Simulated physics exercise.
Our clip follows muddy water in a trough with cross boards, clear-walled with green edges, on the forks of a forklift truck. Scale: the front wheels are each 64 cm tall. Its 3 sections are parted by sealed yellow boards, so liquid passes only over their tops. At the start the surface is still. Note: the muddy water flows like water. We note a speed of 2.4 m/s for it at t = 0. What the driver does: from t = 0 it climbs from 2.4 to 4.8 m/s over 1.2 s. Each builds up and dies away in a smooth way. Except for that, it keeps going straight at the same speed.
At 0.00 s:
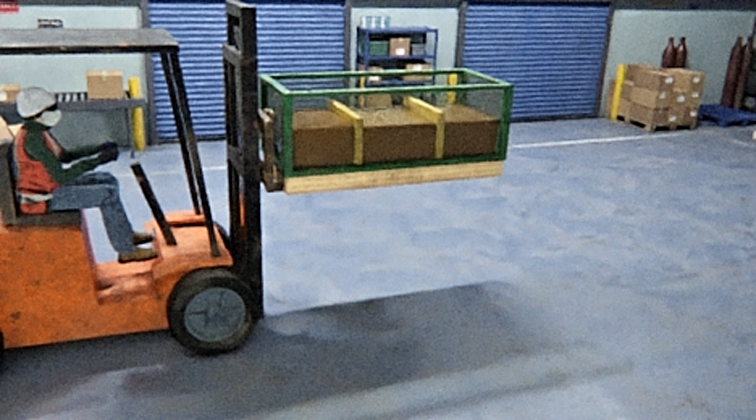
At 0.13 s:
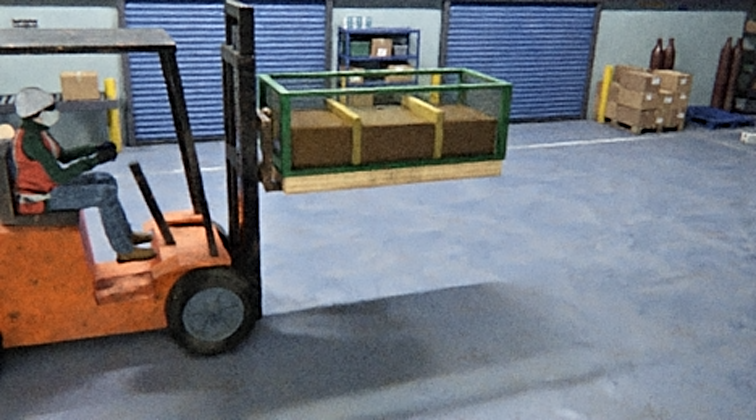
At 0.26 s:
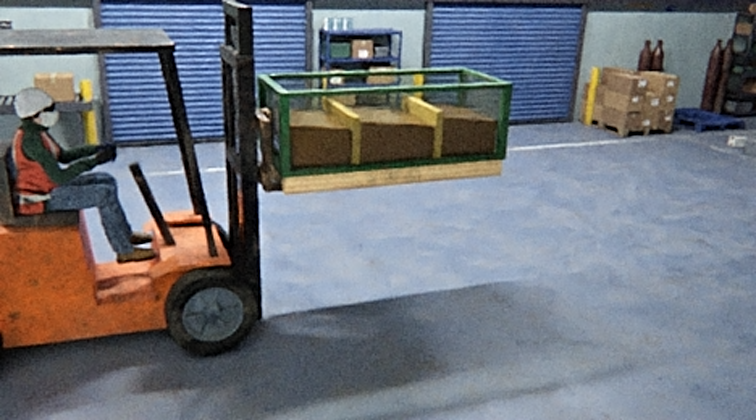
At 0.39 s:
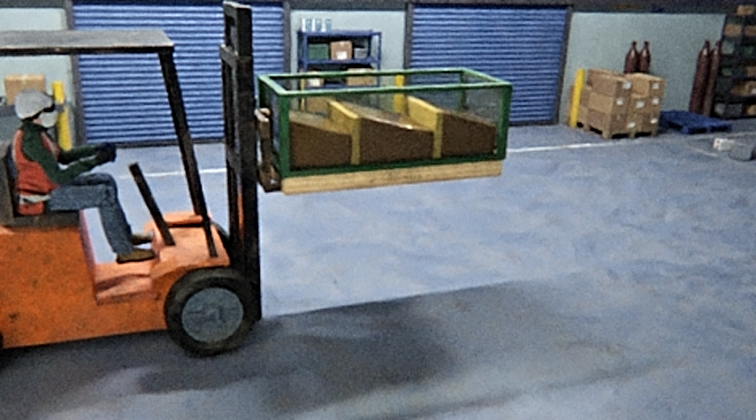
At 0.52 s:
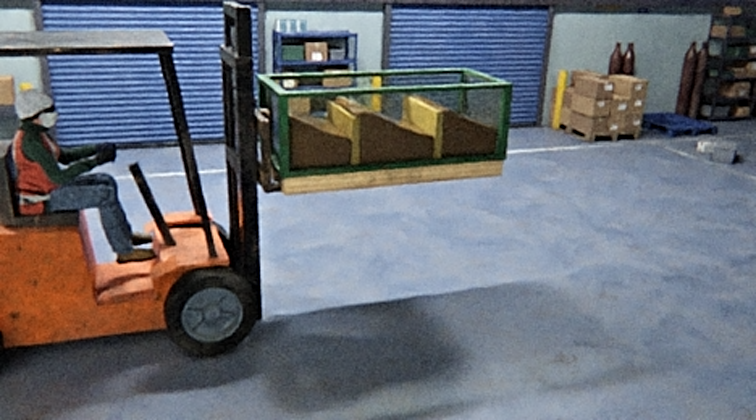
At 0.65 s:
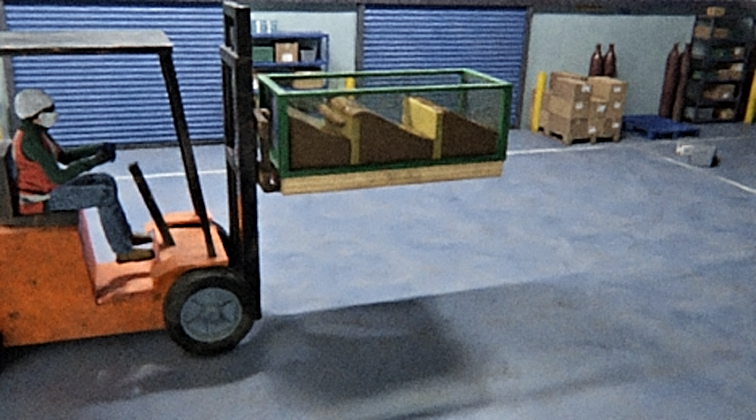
Orange forklift rolling right past blue shutters with its driver seated, muddy water in the raised, divided trough sloping up toward the left.
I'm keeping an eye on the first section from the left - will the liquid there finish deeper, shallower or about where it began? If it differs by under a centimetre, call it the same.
It will finish deeper.
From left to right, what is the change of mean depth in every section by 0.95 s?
From the left: 2 up, 1 down, 1 down.
By 0.95 s the sections hold 31, 28, 28 cm, left to right.
By 1.45 s the sections hold 31, 28, 28 cm, left to right.
By 1.95 s the sections hold 31, 28, 28 cm, left to right.
By 4.18 s the sections hold 31, 28, 28 cm, left to right.
